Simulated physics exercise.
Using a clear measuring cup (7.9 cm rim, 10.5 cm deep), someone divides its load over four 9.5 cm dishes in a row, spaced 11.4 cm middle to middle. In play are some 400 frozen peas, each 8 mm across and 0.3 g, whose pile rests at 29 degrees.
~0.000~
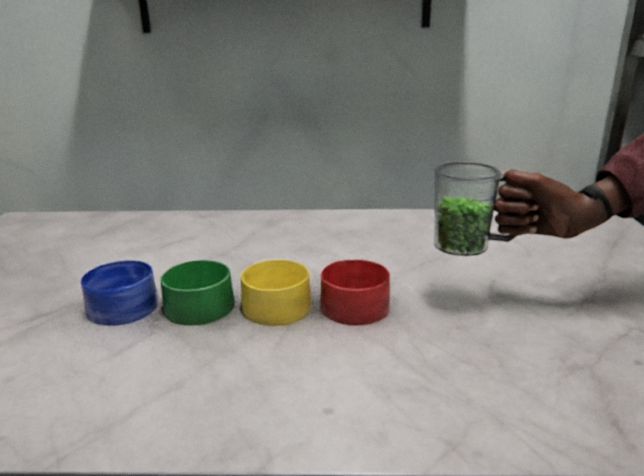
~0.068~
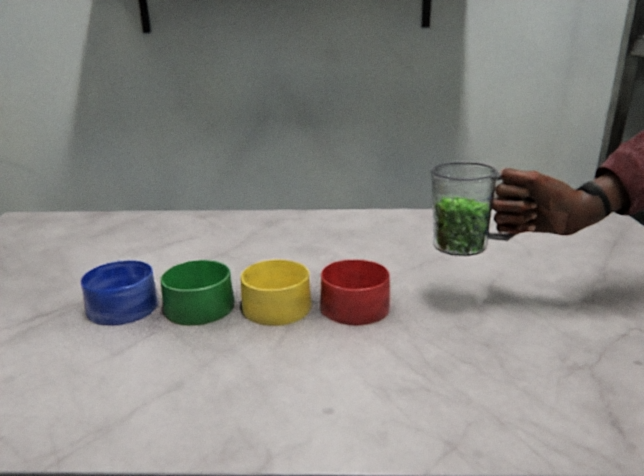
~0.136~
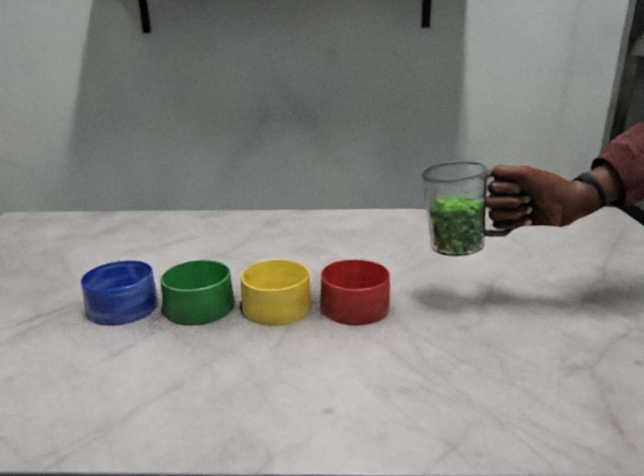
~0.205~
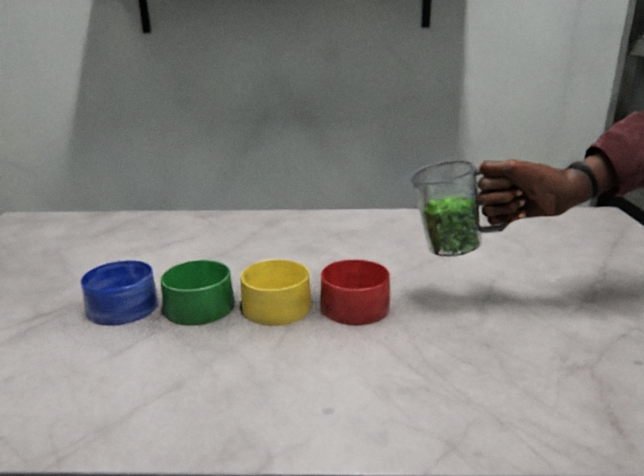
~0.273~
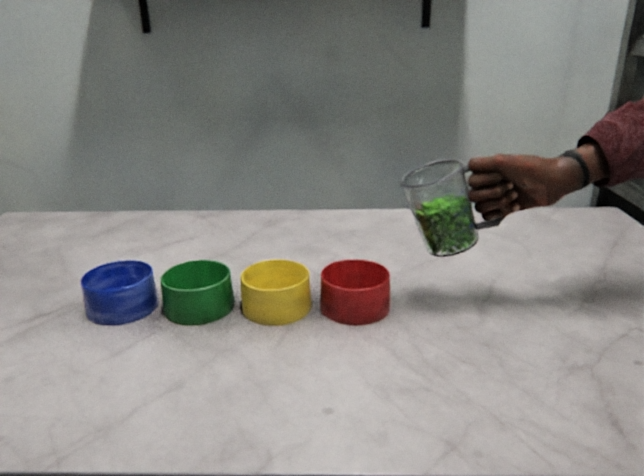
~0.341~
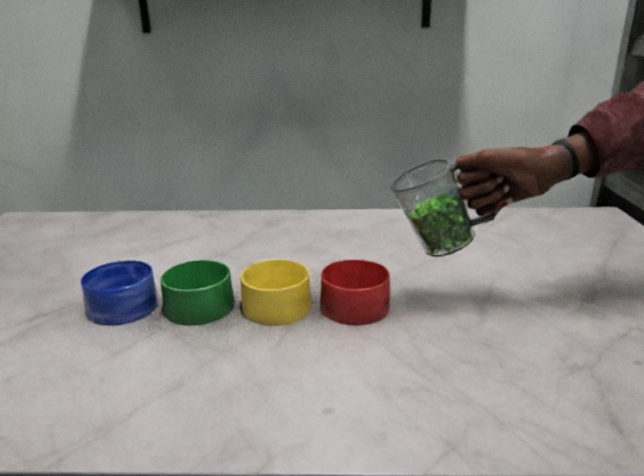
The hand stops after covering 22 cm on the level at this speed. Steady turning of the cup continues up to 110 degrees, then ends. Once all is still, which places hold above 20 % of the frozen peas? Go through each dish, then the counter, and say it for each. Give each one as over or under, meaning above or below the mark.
Red: Under, blue: Under, green: Under, yellow: Over, counter: Under.
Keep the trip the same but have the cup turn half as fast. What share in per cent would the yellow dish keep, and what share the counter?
Then the yellow dish would get 70 and the counter 20.
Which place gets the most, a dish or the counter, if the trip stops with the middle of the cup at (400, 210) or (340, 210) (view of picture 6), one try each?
The largest share ends at red first and at yellow second.
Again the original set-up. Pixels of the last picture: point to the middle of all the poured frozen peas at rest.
Near (267, 293).
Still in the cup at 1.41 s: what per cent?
It comes to about 60 percent.
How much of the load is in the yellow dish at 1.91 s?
90 % so far.
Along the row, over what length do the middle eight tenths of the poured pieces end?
It spans about 7 centimetres along the dishes.
After 0.98 s, tilt 84 degrees; cup holds 100 %.
After 1.41 s, tilt 110 degrees; cup holds 60 %, yellow 40 %.
After 1.91 s, tilt 110 degrees; cup holds 0 %, yellow 90 %.
At rest (2.7 s), red 0 %, blue 0 %, green 0 %, yellow 85 %, counter 10 %.
